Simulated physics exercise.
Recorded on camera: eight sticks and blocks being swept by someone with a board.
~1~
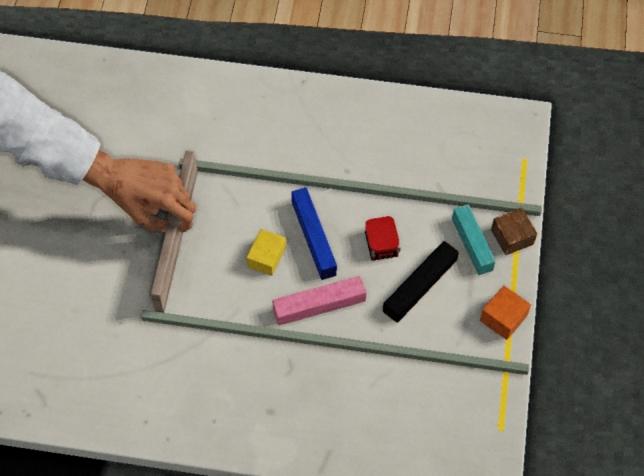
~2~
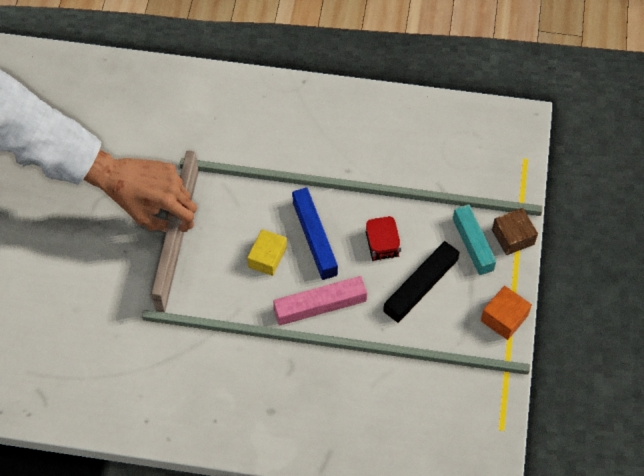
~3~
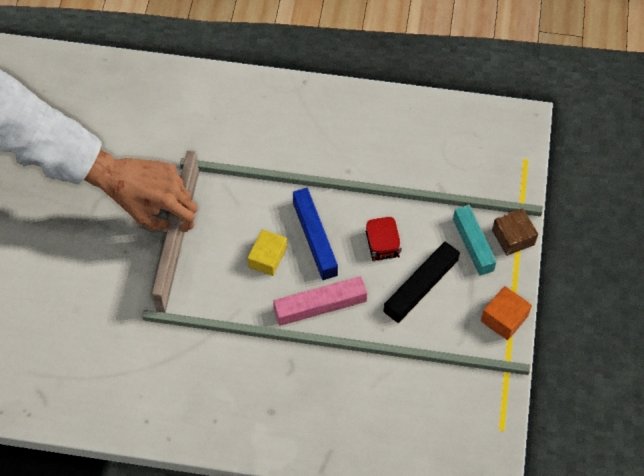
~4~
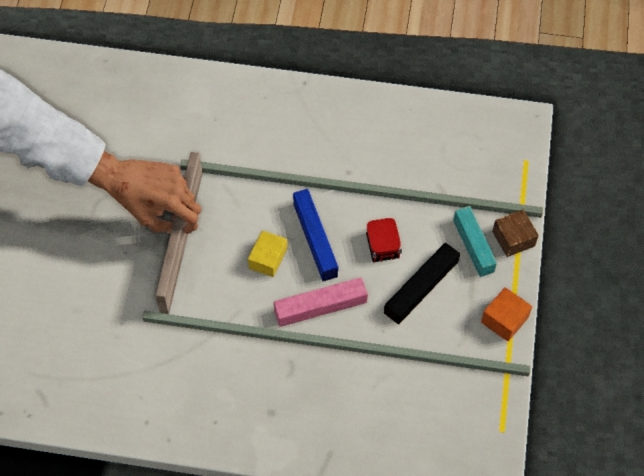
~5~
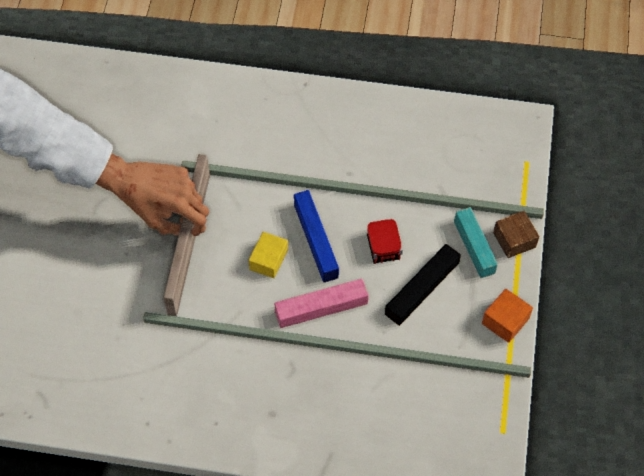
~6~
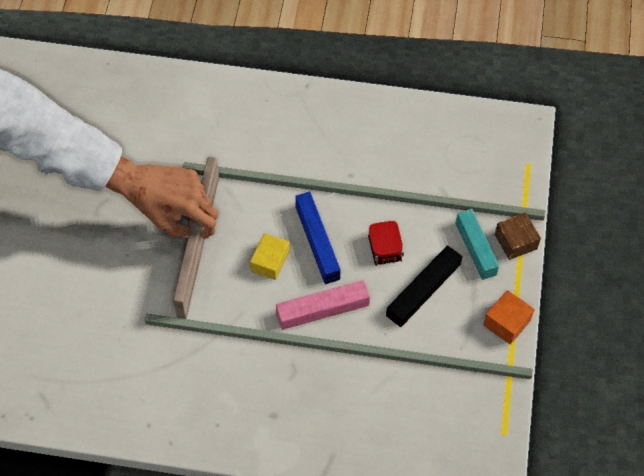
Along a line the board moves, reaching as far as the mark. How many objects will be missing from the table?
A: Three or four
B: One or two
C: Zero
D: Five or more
Five or more.
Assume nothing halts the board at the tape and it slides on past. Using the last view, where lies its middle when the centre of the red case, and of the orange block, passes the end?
I'd put it close to (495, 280), and close to (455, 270) for the other one.
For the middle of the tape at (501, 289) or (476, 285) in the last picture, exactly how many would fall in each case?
First try 5, second try 3.
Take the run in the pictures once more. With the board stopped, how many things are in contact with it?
All in all, 1.
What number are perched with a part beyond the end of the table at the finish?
Number: 1.
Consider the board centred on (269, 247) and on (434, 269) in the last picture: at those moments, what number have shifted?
At the first spot 1, then 8.
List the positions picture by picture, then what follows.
Brown block (514, 231); orange block (505, 313); turquoise bar (473, 240); board (175, 231); tape (513, 287), in the first picture.
Orange block (506, 313); pink bar (320, 301), in the second picture.
Turquoise bar (474, 240); blue stick (315, 233), in the third picture.
Brown block (515, 233); black stick (422, 283), in the fourth picture.
Orange block (507, 316); board (188, 234), in the fifth picture.
Brown block (518, 236); orange block (509, 317); turquoise bar (477, 244); board (197, 237); tape (517, 291), in the sixth picture.
Early on, none off yet; brown block at rest near (518, 236); orange block at rest near (509, 317); turquoise bar at rest near (477, 244).
A while later, none off yet; brown block at rest near (518, 236); orange block at rest near (509, 317); turquoise bar at rest near (478, 244).
Further along, none off yet; brown block leaning well over near (567, 241); orange block leaning a little near (548, 344); turquoise bar travelled about its own width near (542, 247).
Finally, the number that fall off is five or more; lost, blue stick, pink bar, red case, black stick, turquoise bar, orange block and brown block.
